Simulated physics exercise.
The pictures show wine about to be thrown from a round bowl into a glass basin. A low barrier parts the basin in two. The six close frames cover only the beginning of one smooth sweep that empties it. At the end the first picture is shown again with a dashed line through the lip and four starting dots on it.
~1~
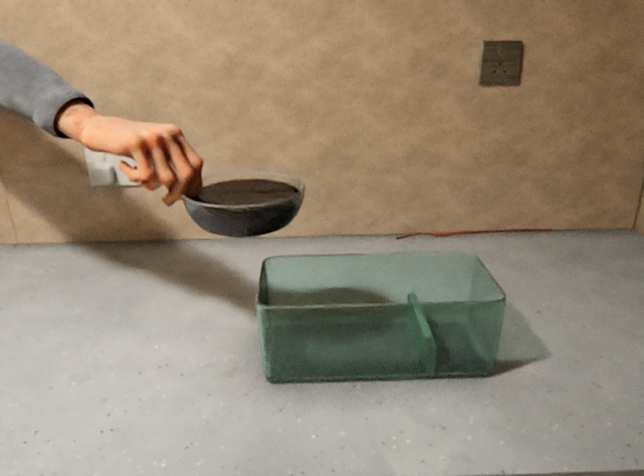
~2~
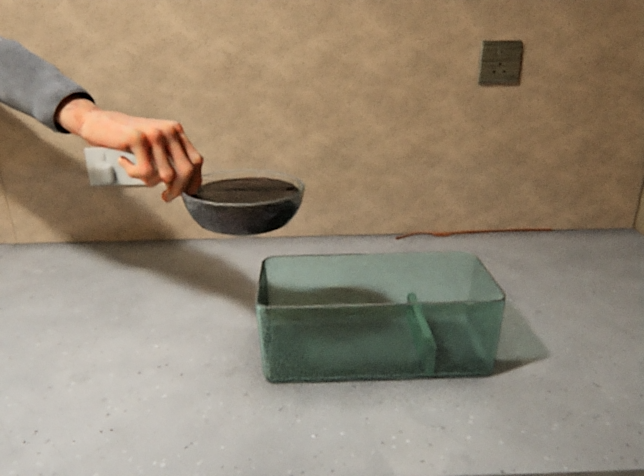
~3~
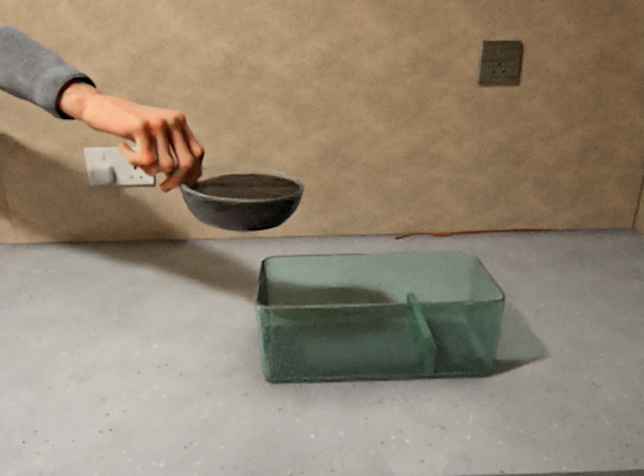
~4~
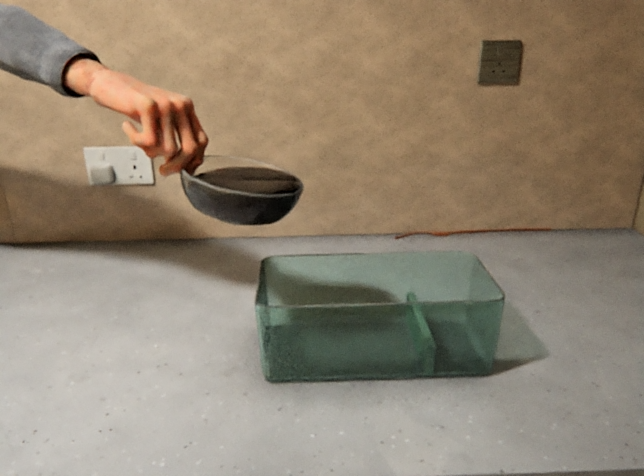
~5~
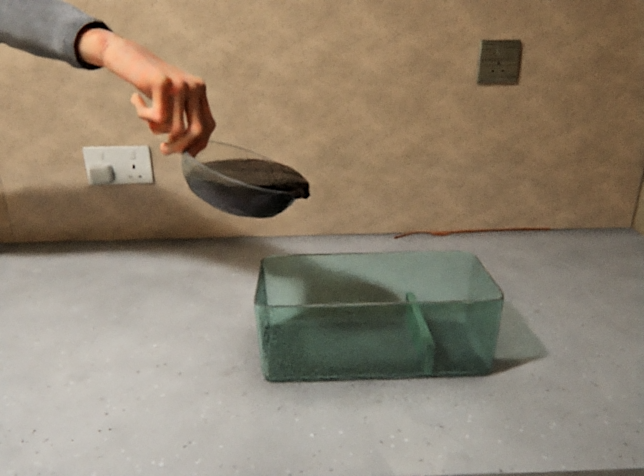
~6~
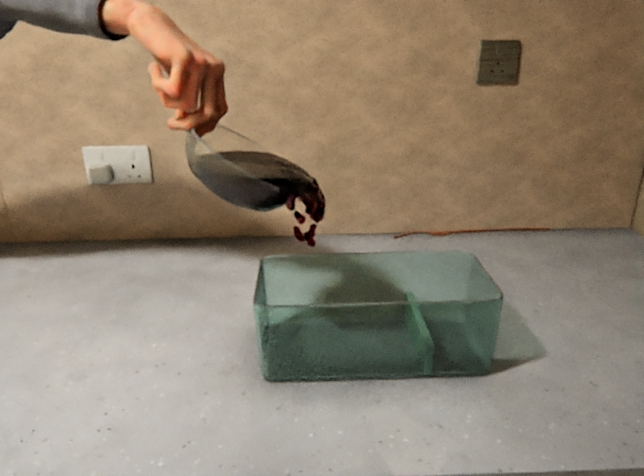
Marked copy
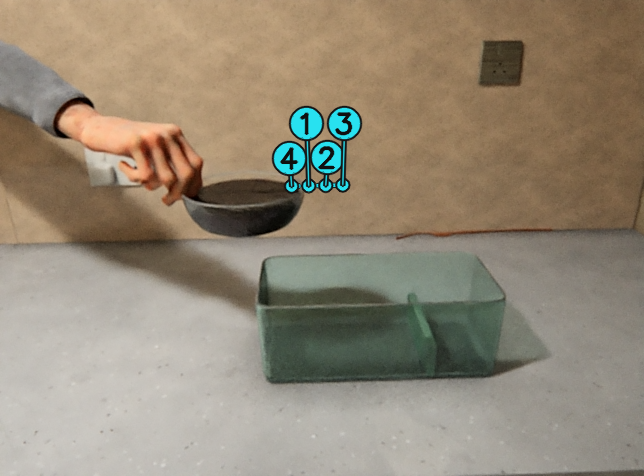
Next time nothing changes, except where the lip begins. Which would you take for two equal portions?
The answer is dot 3.
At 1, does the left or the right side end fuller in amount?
The left side.
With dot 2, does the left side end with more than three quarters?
Yes.
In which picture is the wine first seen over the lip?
In picture 4.
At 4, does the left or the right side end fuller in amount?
The left side.
On the marked copy, 1 at (308, 185); 2 at (325, 185); 3 at (342, 185); 4 at (291, 186).
With 1, about 96 % ends left of the wall and 3 % right of it.
With 2, about 84 % ends left of the wall and 15 % right of it.
With 3, about 52 % ends left of the wall and 47 % right of it.
With 4, about 93 % ends left of the wall and 6 % right of it.
